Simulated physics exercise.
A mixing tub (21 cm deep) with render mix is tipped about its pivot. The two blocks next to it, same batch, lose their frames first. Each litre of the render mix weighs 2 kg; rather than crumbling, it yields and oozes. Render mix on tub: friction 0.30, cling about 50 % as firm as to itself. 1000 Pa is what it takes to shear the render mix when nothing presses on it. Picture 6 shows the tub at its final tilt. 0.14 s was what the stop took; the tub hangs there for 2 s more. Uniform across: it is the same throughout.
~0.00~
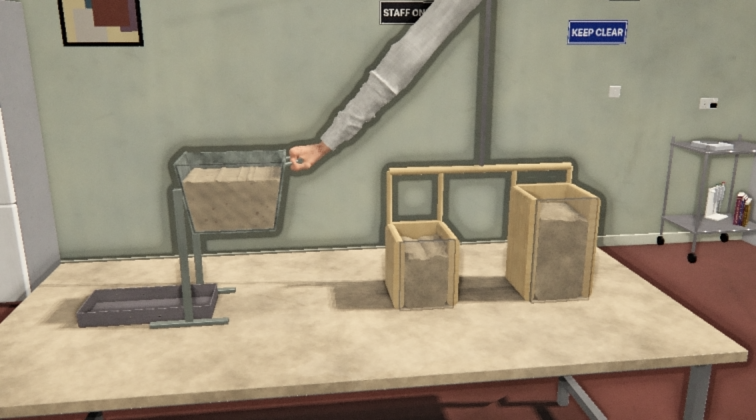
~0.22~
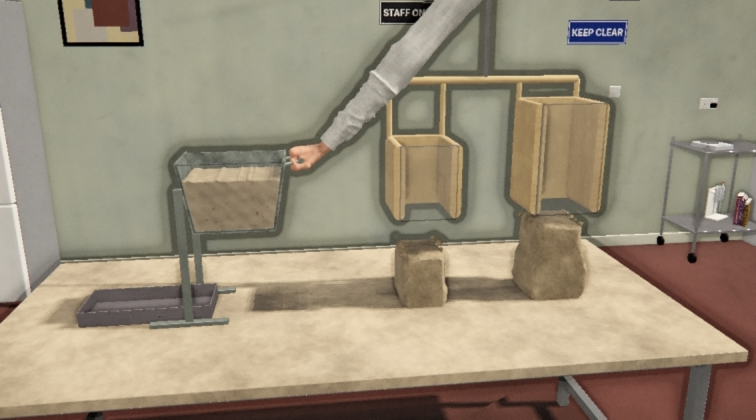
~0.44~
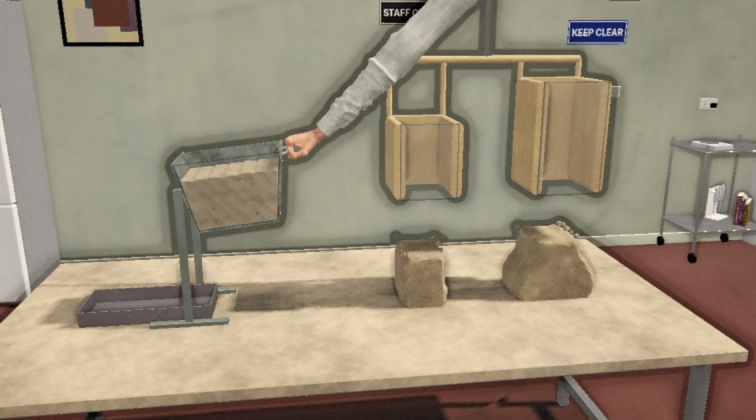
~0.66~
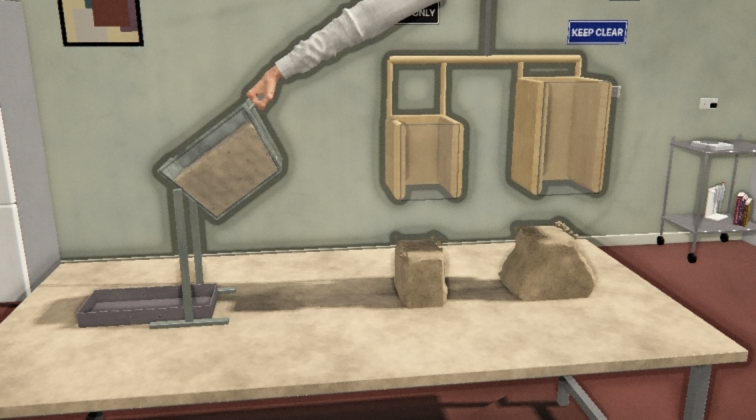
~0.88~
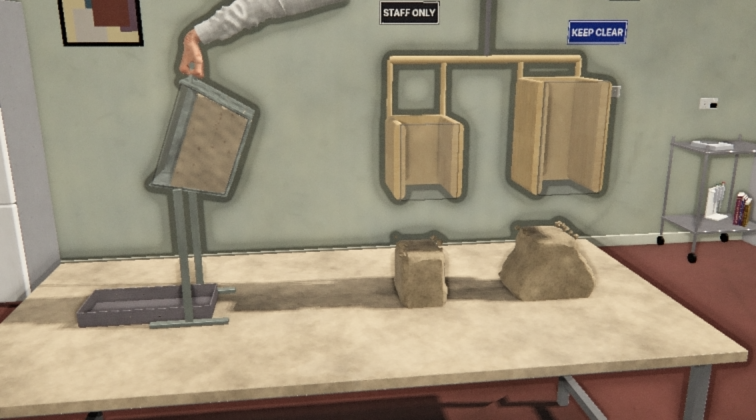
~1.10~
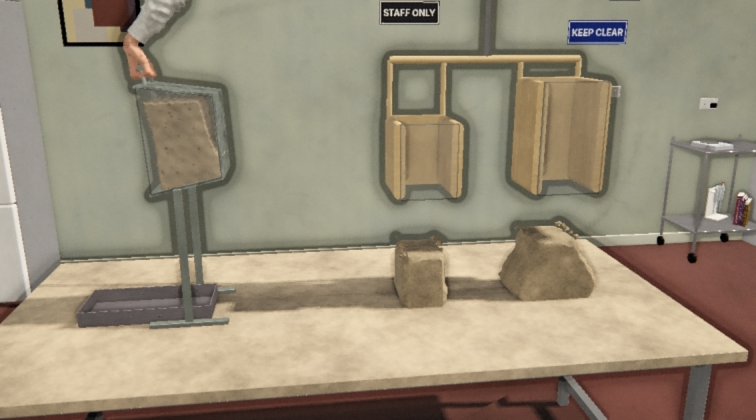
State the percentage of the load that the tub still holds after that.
The tub still holds roughly 40 %.
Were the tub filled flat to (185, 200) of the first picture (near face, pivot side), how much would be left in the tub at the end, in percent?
Then about 45 %.
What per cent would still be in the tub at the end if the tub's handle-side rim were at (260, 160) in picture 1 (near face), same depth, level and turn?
Then near 35 % stays in the tub.
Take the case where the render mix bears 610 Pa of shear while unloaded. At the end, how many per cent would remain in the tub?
That comes out at roughly 35 %.
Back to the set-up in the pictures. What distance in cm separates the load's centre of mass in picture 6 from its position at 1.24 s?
Something like 6 cm, give or take.
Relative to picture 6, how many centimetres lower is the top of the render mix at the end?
Roughly 15 cm.
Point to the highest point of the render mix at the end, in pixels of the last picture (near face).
Somewhere near (188, 153) in the last view.
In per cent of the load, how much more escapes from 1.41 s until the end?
Load share from then on: Near 6 %.
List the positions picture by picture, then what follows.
The first frame shows handle-side rim at (282, 161), tilt 0 degrees; crest of the render mix at (275, 179); block heights 19 cm, 30 cm (left to right).
The second frame shows handle-side rim at (282, 161), tilt 0 degrees; crest of the render mix at (275, 179); block heights 19 cm, 27 cm (left to right).
The third frame shows handle-side rim at (278, 151), tilt 6 degrees; crest of the render mix at (271, 170); block heights 19 cm, 22 cm (left to right).
The fourth frame shows handle-side rim at (243, 107), tilt 36 degrees; crest of the render mix at (248, 127); block heights 19 cm, 22 cm (left to right).
The fifth frame shows handle-side rim at (180, 83), tilt 70 degrees; crest of the render mix at (197, 97); block heights 19 cm, 22 cm (left to right).
The sixth frame shows handle-side rim at (134, 89), tilt 92 degrees; crest of the render mix at (188, 102); block heights 19 cm, 22 cm (left to right).
After 1.24 s, the tub is at 93 degrees and holds 84 %.
After 1.41 s, the tub is at 93 degrees and holds 45 %.
After 1.58 s, the tub is at 93 degrees and holds 40 %.
After 1.75 s, the tub is at 93 degrees and holds 40 %.
After 3.10 s, the tub is at 93 degrees and holds 40 %.
